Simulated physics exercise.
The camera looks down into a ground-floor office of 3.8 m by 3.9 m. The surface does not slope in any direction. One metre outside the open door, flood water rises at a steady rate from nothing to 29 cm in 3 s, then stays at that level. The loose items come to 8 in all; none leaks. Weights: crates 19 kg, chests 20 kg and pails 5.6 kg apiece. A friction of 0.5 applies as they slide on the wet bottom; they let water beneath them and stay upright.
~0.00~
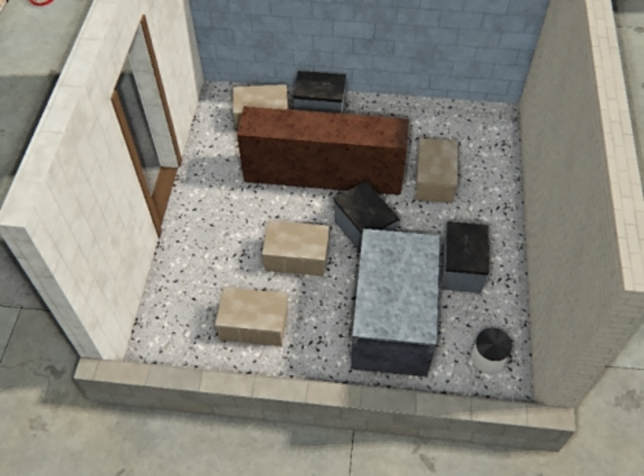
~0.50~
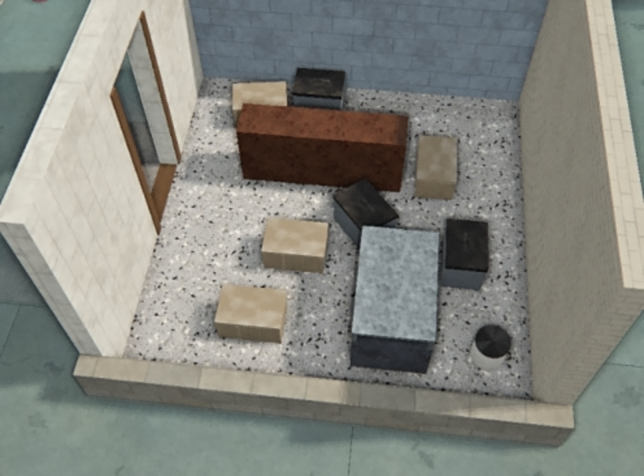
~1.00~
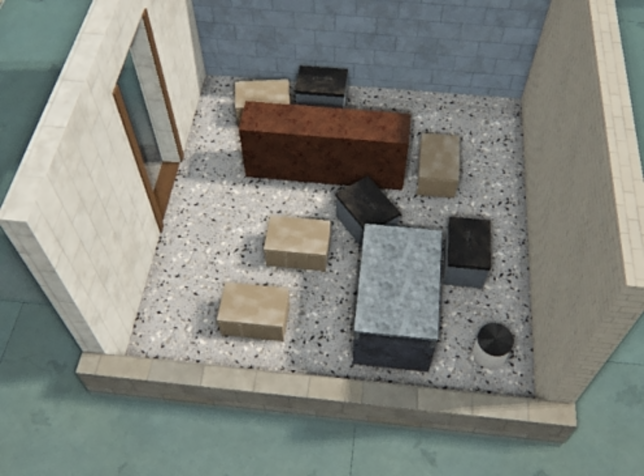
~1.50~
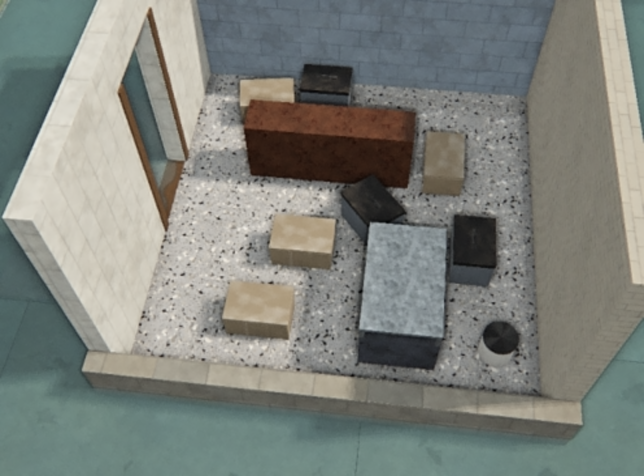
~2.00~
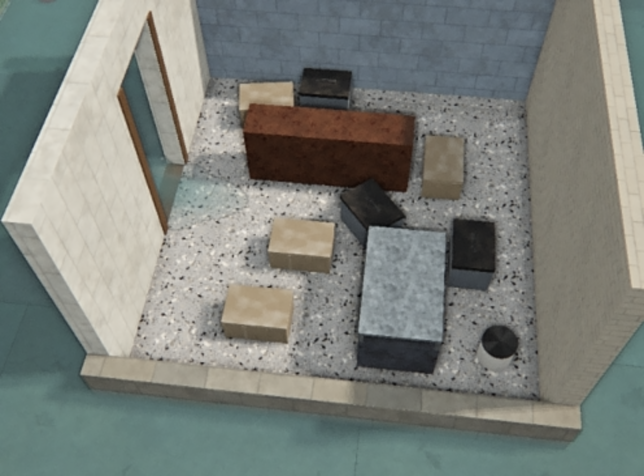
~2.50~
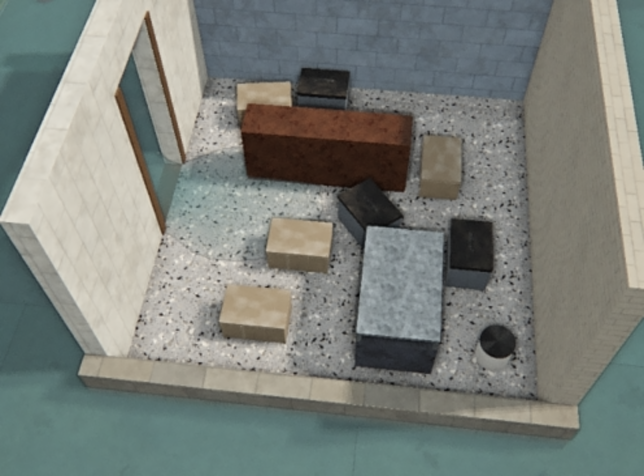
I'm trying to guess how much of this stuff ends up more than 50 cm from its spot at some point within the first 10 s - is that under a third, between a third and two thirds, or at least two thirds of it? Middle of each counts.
A fair number move that far, a third to two thirds.
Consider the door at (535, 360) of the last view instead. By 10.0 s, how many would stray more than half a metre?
Then 5 of them would.
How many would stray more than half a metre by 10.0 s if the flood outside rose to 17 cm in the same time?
Under that setup the answer is 2.
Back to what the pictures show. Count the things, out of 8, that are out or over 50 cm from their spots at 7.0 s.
By then the count is 3.
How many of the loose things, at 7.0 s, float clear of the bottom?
By my count, 2.
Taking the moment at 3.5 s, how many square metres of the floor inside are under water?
Roughly 4.0 m2 of it is wet.
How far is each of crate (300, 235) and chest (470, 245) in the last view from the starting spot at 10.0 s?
In that order: 140 cm, 20 cm.
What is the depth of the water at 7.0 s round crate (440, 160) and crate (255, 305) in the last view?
About 6 and 6 cm.
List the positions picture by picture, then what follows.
The first frame shows a crate at (251, 309), on the bottom; a crate at (296, 240) rests on the ground; water covers 0.0 m2; 0 of 8 have shifted.
The second frame shows a crate at (251, 306), on the bottom; a crate at (295, 237), on the bottom; 0.0 m2 under water; 0 of 8 have shifted.
The third frame shows a crate at (253, 304) rests on the ground; a crate at (297, 235) rests on the ground; water covers 0.0 m2; 0 of 8 have shifted.
The fourth frame shows a crate at (258, 302), on the bottom; a crate at (302, 233), on the bottom; 0.0 m2 under water; 0 of 8 have shifted.
The fifth frame shows a crate at (257, 306) rests on the ground; a crate at (302, 237) rests on the ground; 0.4 m2 under water; 0 of 8 have shifted.
The sixth frame shows a crate at (255, 306) rests on the ground; a crate at (299, 237), on the bottom; water covers 1.6 m2; 0 of 8 have shifted.
After 3.5 s 0 of 8 are over 50 cm from their spots; 0 afloat.
After 4.5 s 1 of 8 are over 50 cm from their spots; 1 afloat.
After 7.0 s 3 of 8 are over 50 cm from their spots; 2 afloat.
After 10.0 s 4 of 8 are over 50 cm from their spots, and 5 have been at some point; 8 afloat.
